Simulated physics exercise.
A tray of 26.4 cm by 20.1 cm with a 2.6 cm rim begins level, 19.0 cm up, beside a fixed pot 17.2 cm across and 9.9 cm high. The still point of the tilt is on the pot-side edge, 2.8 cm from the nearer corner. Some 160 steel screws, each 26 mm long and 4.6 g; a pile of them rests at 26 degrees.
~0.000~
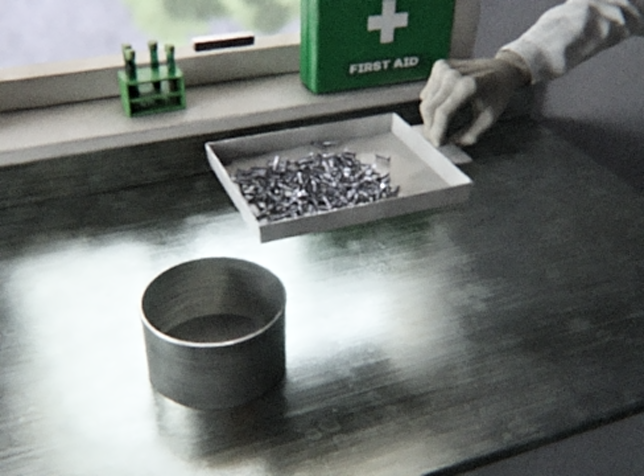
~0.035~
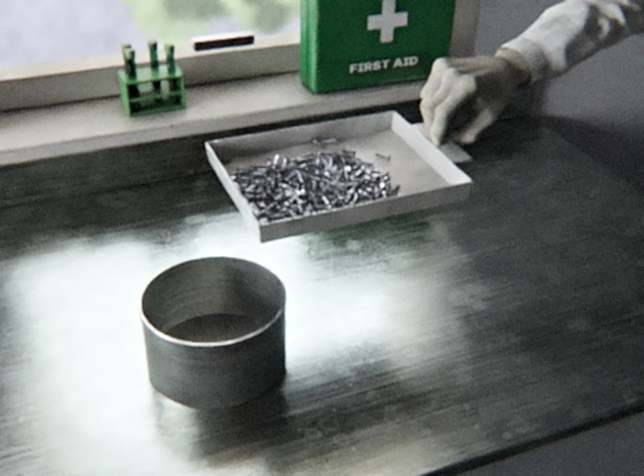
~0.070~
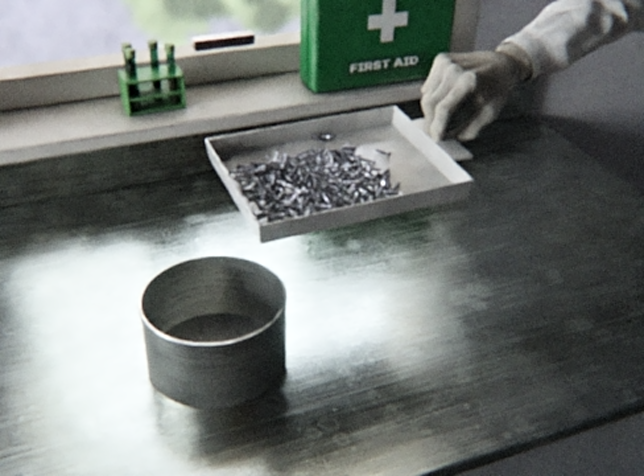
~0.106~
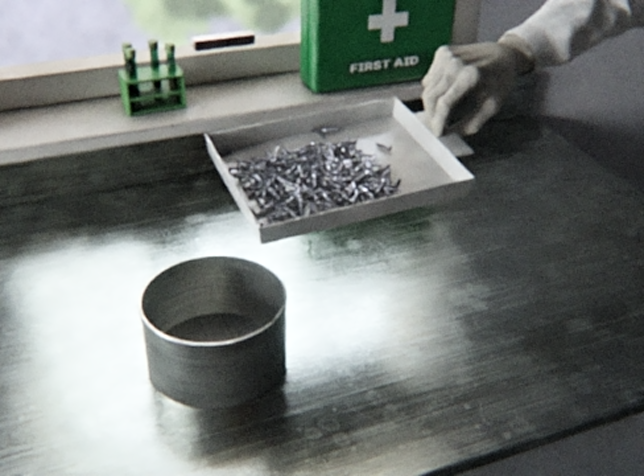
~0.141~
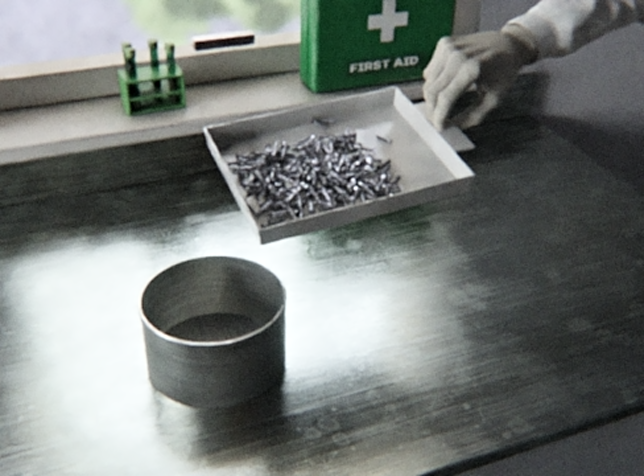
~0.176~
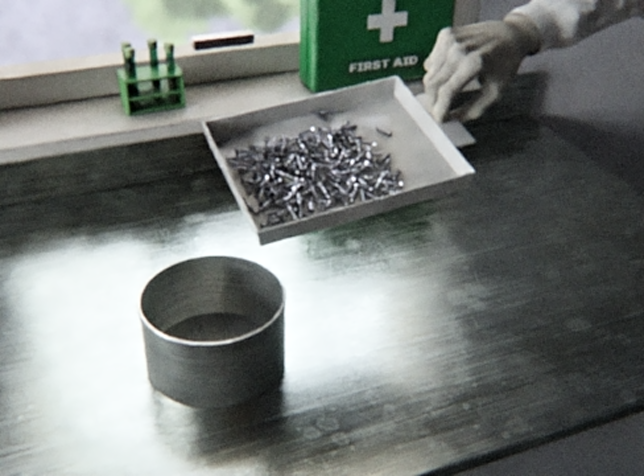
A gloved hand slightly raising the far side of a white tray of small metal screws beside an empty round metal pot.
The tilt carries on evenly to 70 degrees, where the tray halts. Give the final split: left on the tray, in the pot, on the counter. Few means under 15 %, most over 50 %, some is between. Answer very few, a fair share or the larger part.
Tray the larger part, pot very few, counter a fair share.
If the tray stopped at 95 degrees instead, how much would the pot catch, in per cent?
Then about 30 per cent.
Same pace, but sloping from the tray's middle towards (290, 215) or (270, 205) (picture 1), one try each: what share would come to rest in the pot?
Some 25 and 50 per cent.
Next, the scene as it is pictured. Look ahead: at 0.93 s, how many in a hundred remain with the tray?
About 75 per cent.
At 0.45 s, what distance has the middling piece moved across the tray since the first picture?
Some 3 cm.
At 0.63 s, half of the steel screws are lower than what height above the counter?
Some 22 cm.
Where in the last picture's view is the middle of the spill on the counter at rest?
Near (306, 412).
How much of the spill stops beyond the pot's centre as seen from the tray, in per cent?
Roughly 10 per cent.
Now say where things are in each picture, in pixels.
In the first picture, tray tilt 0 degrees, front corners at (261, 224) and (470, 181); middle of the pieces at (309, 186); pot at (213, 297).
In the second picture, tray tilt 1 degrees, front corners at (260, 223) and (469, 180); middle of the pieces at (309, 185).
In the third picture, tray tilt 2 degrees, front corners at (261, 224) and (470, 179); middle of the pieces at (309, 183).
In the fourth picture, tray tilt 5 degrees, front corners at (261, 226) and (471, 176), lowest corner left front; middle of the pieces at (309, 179).
In the fifth picture, tray tilt 9 degrees, front corners at (260, 228) and (471, 174), lowest corner left front; middle of the pieces at (309, 175).
In the sixth picture, tray tilt 12 degrees, front corners at (259, 229) and (471, 171), lowest corner left front; middle of the pieces at (309, 171); pot at (212, 296). Its pace works out near 105 degrees a second.
Then, at 0.45 s, tilt 42 degrees; the tray holds 100 %, the pot 0 %.
After 0.63 s, tilt 61 degrees; the tray holds 100 %, the pot 0 %.
After 0.93 s, tilt 70 degrees; the tray holds 75 %, the pot 5 %.
At rest (2.2 s), tray 75 %, pot 5 %, counter 25 %.
